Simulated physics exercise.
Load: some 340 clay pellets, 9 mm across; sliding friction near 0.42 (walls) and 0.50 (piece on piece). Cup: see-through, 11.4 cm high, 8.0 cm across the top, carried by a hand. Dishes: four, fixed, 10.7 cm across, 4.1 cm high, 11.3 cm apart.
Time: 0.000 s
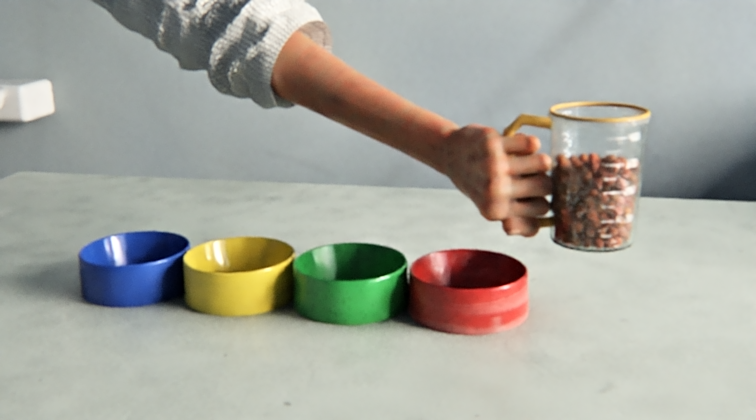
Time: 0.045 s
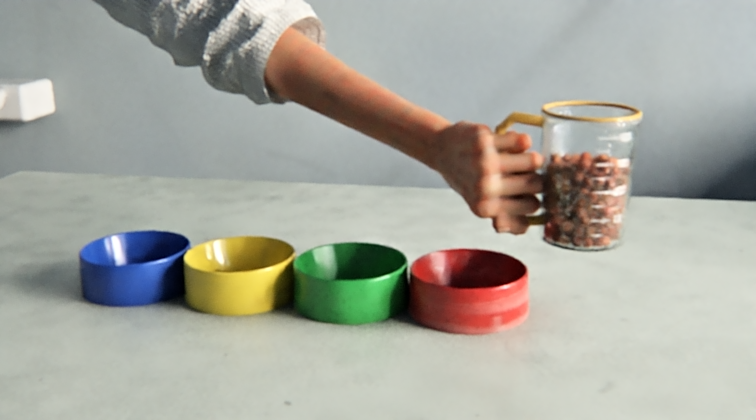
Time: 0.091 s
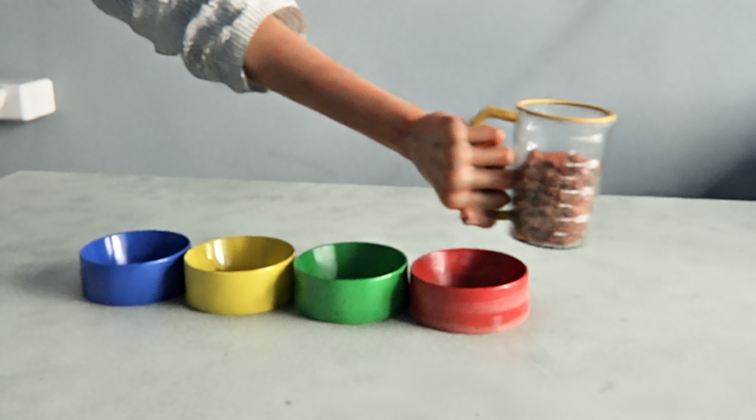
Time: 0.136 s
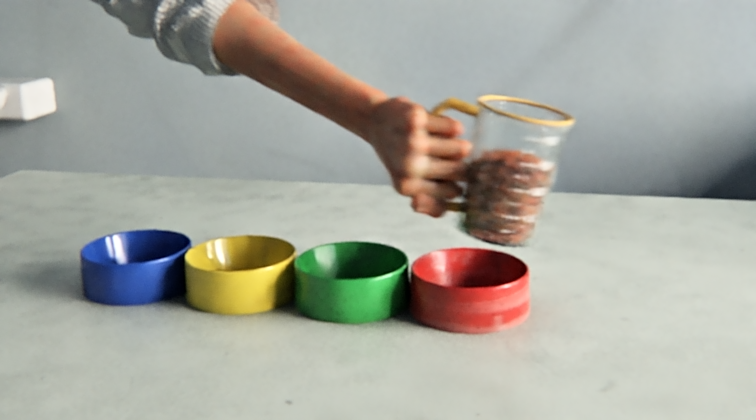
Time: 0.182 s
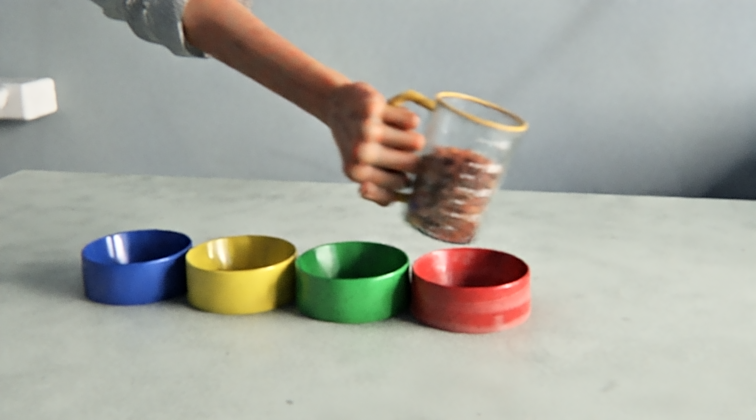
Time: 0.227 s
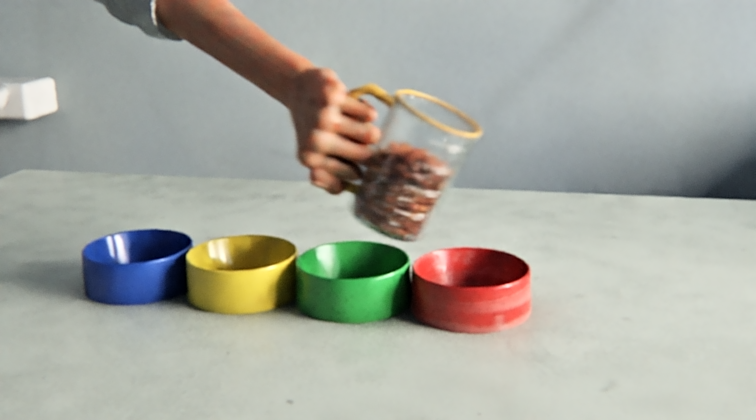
A bare forearm with a pushed-up pale knit sleeve reaches in from the upper left over a pale grey tabletop against a blue-grey wall, seen from slightly above. Its hand grips a clear, gold-rimmed cup partly filled with reddish-brown pieces, beyond a row of blue, yellow, green and red dishes. The hand moves the cup leftward, slowly then faster, tilting it rightward above the still dishes.
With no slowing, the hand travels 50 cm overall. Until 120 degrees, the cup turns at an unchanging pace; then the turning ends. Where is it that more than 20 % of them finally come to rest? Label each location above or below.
Labels - red dish: Below, blue dish: Above, green dish: Below, yellow dish: Below, counter: Below.
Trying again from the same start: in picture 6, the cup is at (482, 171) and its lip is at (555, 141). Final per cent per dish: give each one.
The red dish keeps 0, the blue dish 80, the green dish 0 and the yellow dish 10.
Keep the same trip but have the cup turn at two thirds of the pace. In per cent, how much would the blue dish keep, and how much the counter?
Blue 100; counter 0.
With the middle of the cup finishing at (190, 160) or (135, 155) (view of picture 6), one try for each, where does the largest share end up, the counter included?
Yellow; yellow.
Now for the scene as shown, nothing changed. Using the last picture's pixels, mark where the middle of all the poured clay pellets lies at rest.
Close to pixel (147, 262).
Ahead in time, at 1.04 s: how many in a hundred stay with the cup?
40 per cent.
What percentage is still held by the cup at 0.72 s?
Roughly 100 per cent, give or take.
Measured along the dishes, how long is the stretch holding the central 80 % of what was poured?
Close to 6 centimetres along the dishes.
After 0.52 s, tilt 72 degrees; cup holds 100 %.
After 0.72 s, tilt 103 degrees; cup holds 100 %.
Then, at 1.04 s, tilt 120 degrees; cup holds 40 %, blue 60 %.
By 1.9 s all is still; red 0 %, blue 95 %, green 0 %, yellow 0 %, counter 0 %.
